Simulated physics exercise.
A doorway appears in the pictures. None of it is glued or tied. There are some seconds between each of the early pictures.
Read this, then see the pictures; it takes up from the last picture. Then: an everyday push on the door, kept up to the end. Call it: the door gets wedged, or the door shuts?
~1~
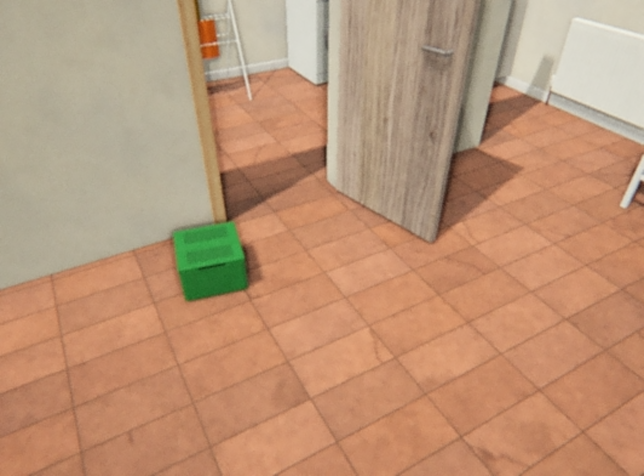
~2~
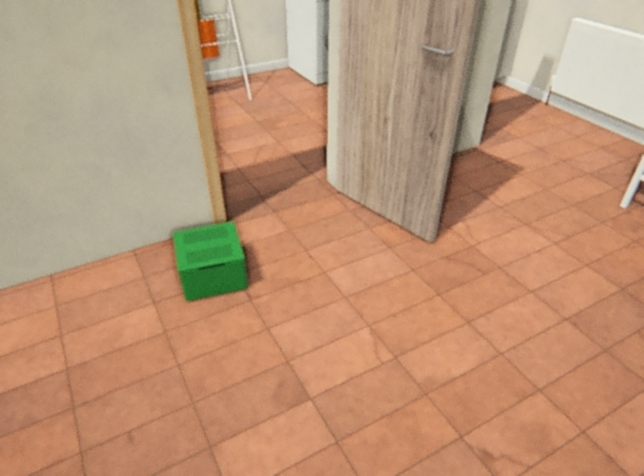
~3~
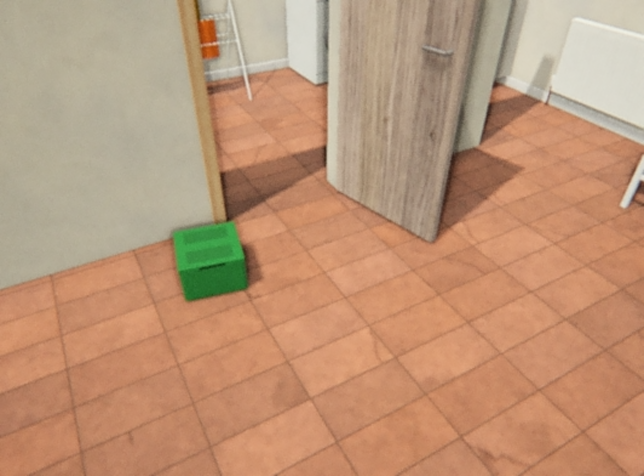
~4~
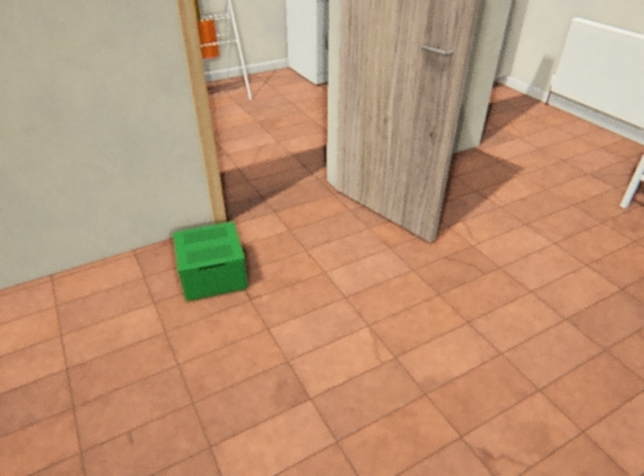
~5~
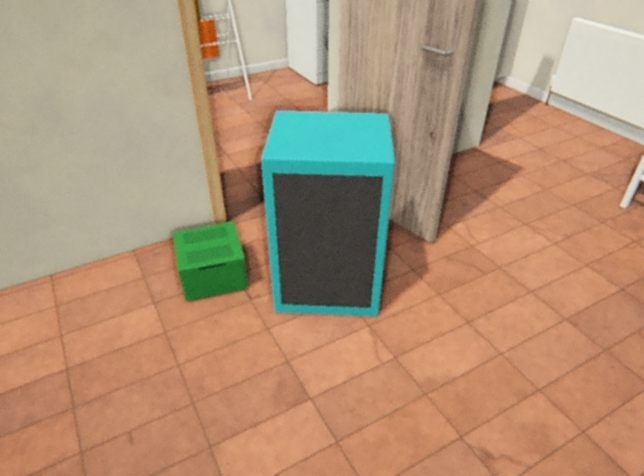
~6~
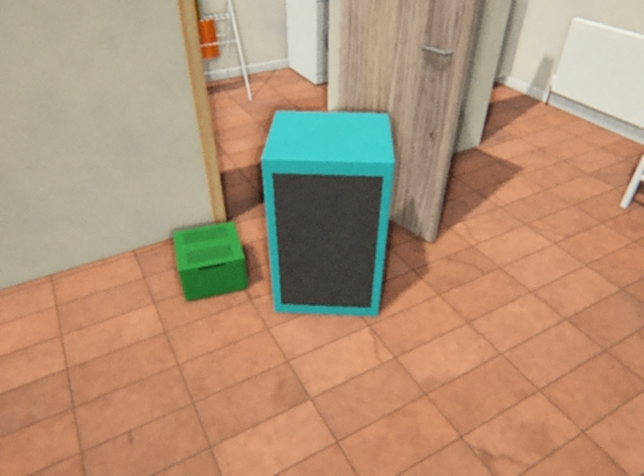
It gets wedged.
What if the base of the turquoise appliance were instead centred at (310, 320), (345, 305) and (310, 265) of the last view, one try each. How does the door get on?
Well, first it completes its arc, then it completes its arc, and lastly it is halted early.
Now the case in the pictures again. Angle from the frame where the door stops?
Close to 75 degrees, I'd say.
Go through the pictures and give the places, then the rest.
In the first picture, door wide open and still; green tote (211, 261).
In the second picture, door wide open and still; green tote (211, 261).
In the third picture, door wide open and still; green tote (211, 261).
In the fourth picture, door wide open and still; green tote (211, 261).
In the fifth picture, door wide open and still; green tote (211, 261).
In the sixth picture, door wide open and still; turquoise appliance (329, 218); green tote (211, 261).
Then, 0.40 s past the last view, open by 94°.
Then, 0.60 s past the last view, open by 82°.
Finally, open by 77°; both still in place. Final places as the last picture's camera would see them, turquoise appliance near (327, 218).
